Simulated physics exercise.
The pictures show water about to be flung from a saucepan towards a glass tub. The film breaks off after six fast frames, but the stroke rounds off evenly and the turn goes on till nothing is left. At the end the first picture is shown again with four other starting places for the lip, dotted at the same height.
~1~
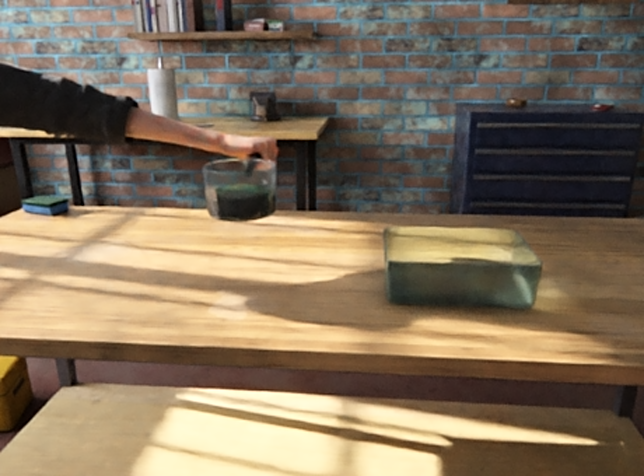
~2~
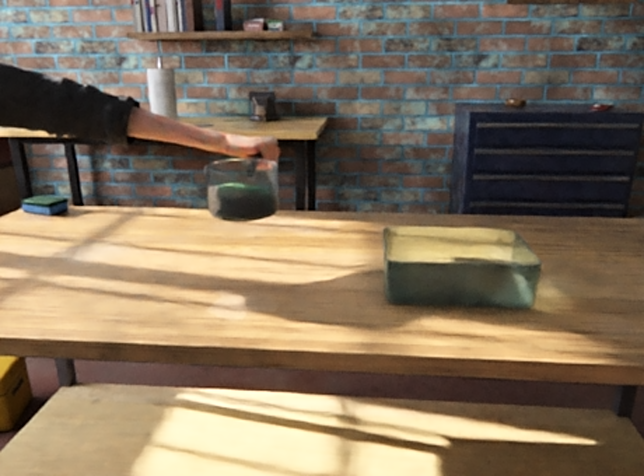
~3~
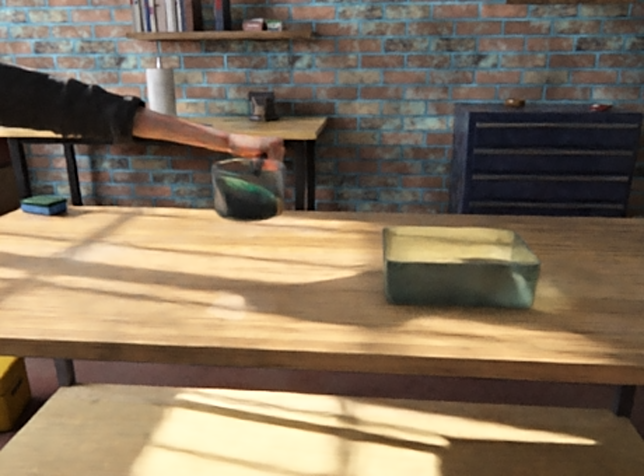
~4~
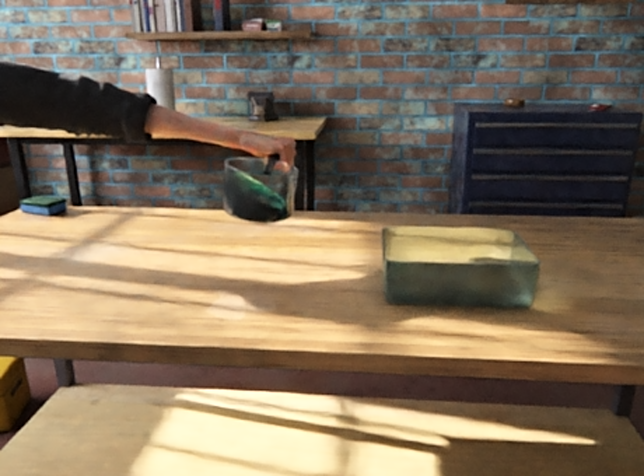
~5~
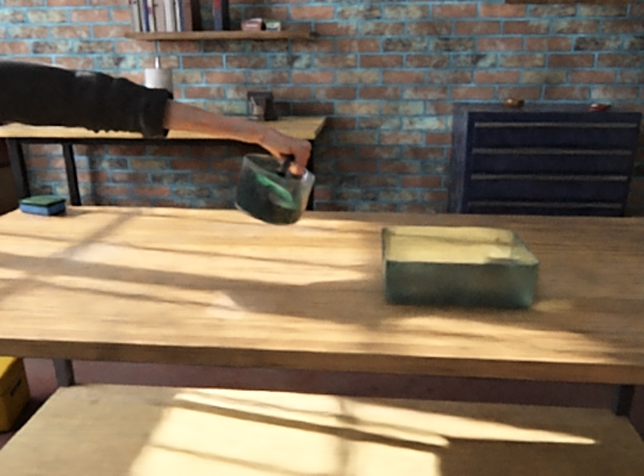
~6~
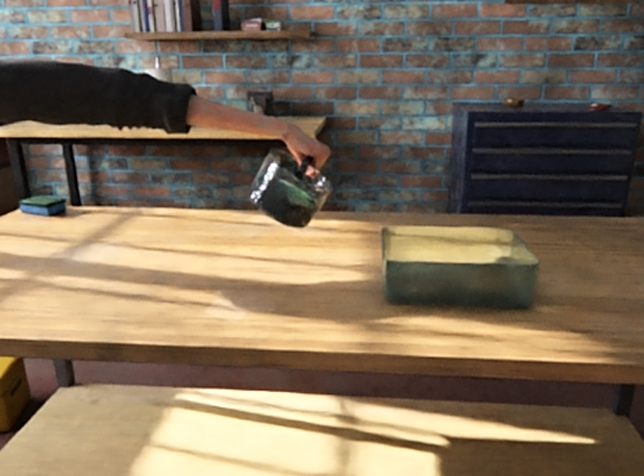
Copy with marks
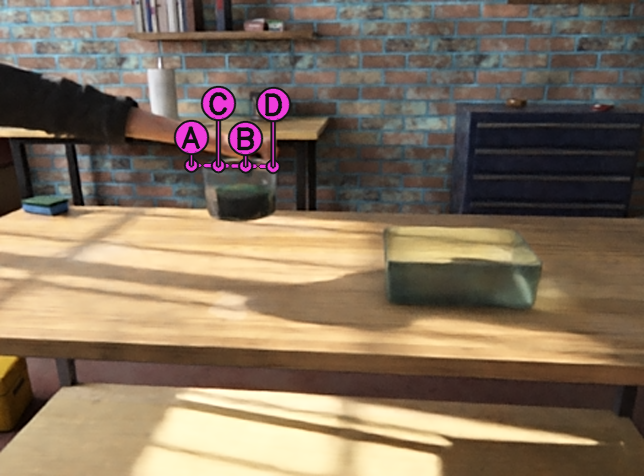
An arm holds a clear pan above a wooden table, then tilts it rightward.
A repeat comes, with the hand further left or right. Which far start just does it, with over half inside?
B is the one.
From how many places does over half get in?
Two of them.
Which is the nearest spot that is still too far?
Spot C.
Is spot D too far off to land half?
No, that is safe.
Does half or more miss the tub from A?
Yes, that goes wrong.
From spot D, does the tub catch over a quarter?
Yes.
On the marked copy, A at (191, 165); B at (245, 166); C at (218, 165); D at (273, 166).
Choosing A, about 0 % lands in the tub, 95 % falls short and 4 % goes beside or beyond.
Choosing B, about 70 % lands in the tub, 15 % falls short and 15 % goes beside or beyond.
Choosing C, about 17 % lands in the tub, 77 % falls short and 5 % goes beside or beyond.
Choosing D, about 71 % lands in the tub, 6 % falls short and 23 % goes beside or beyond.
